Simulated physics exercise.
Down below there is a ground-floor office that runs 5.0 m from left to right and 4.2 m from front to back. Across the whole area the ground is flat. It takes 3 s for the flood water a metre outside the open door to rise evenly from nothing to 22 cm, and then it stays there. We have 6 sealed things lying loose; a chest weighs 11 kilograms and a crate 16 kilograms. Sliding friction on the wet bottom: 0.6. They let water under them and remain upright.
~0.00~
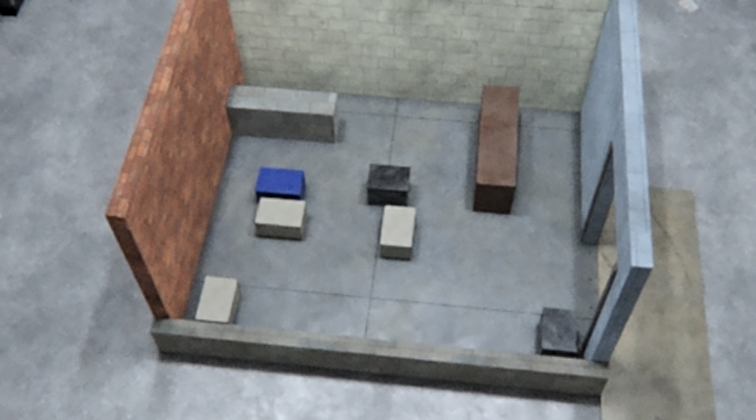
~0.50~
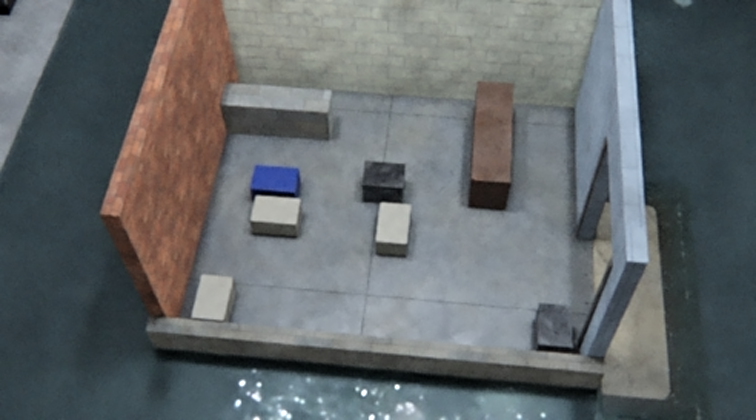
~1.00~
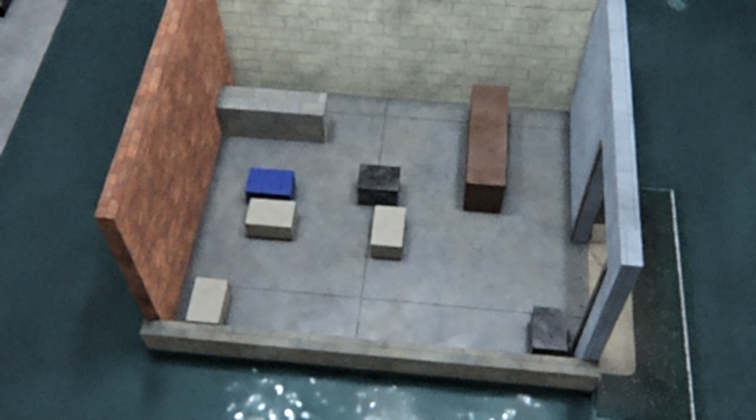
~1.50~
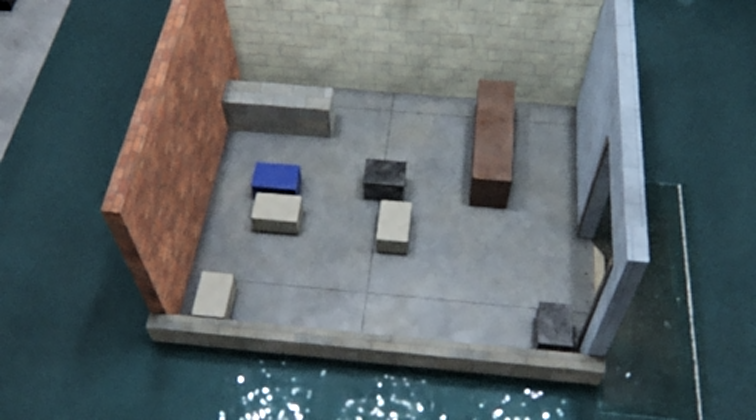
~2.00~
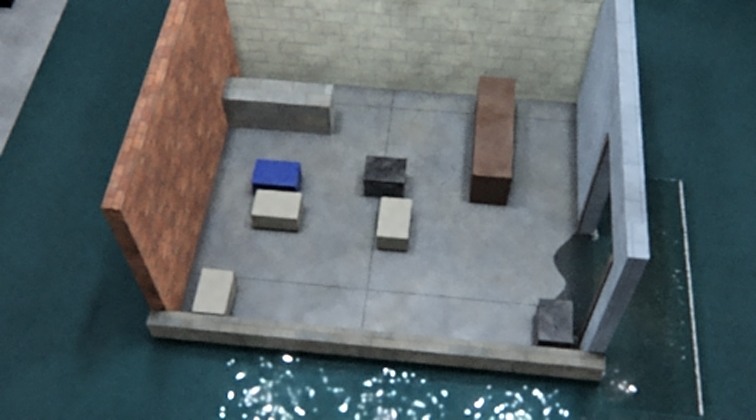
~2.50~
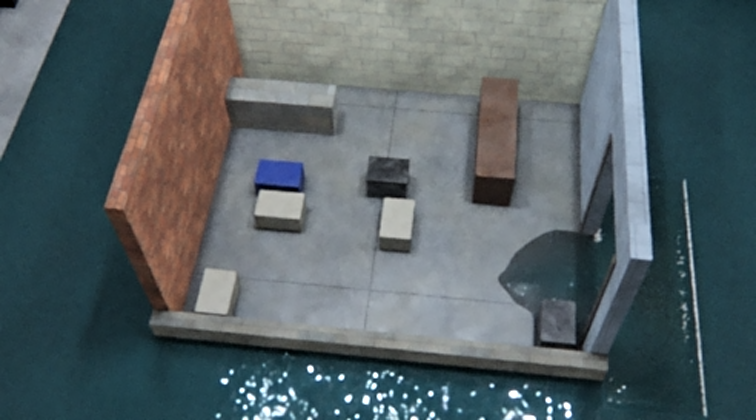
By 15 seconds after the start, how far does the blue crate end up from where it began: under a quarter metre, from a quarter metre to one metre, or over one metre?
It ends up well off.
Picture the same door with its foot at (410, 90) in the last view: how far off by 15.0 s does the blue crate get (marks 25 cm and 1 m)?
That would leave the blue crate a long way off.
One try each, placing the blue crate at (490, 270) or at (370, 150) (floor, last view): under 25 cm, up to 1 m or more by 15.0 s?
Try one - it is swept a long way; try two - it is swept a long way.
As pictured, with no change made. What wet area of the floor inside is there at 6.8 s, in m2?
Some 18 m2 of it.
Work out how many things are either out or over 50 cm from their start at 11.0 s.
I count 6.
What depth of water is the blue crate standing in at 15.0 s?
Somewhere close to 16 cm.
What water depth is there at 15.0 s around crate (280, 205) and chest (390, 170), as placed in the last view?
Roughly 16 and 17 cm.
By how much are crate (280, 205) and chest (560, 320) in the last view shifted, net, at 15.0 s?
In that order: 250 cm, 450 cm.
After 3.5 s the blue crate is near (279, 173), 0.0 m from its start, aground; 0 afloat.
After 6.8 s the blue crate is near (279, 173), 0.0 m from its start, aground; 2 afloat.
After 11.0 s the blue crate is near (372, 132), 1.4 m from its start, afloat; 6 afloat.
After 15.0 s the blue crate is near (466, 101), 2.8 m from its start, afloat; 6 afloat.
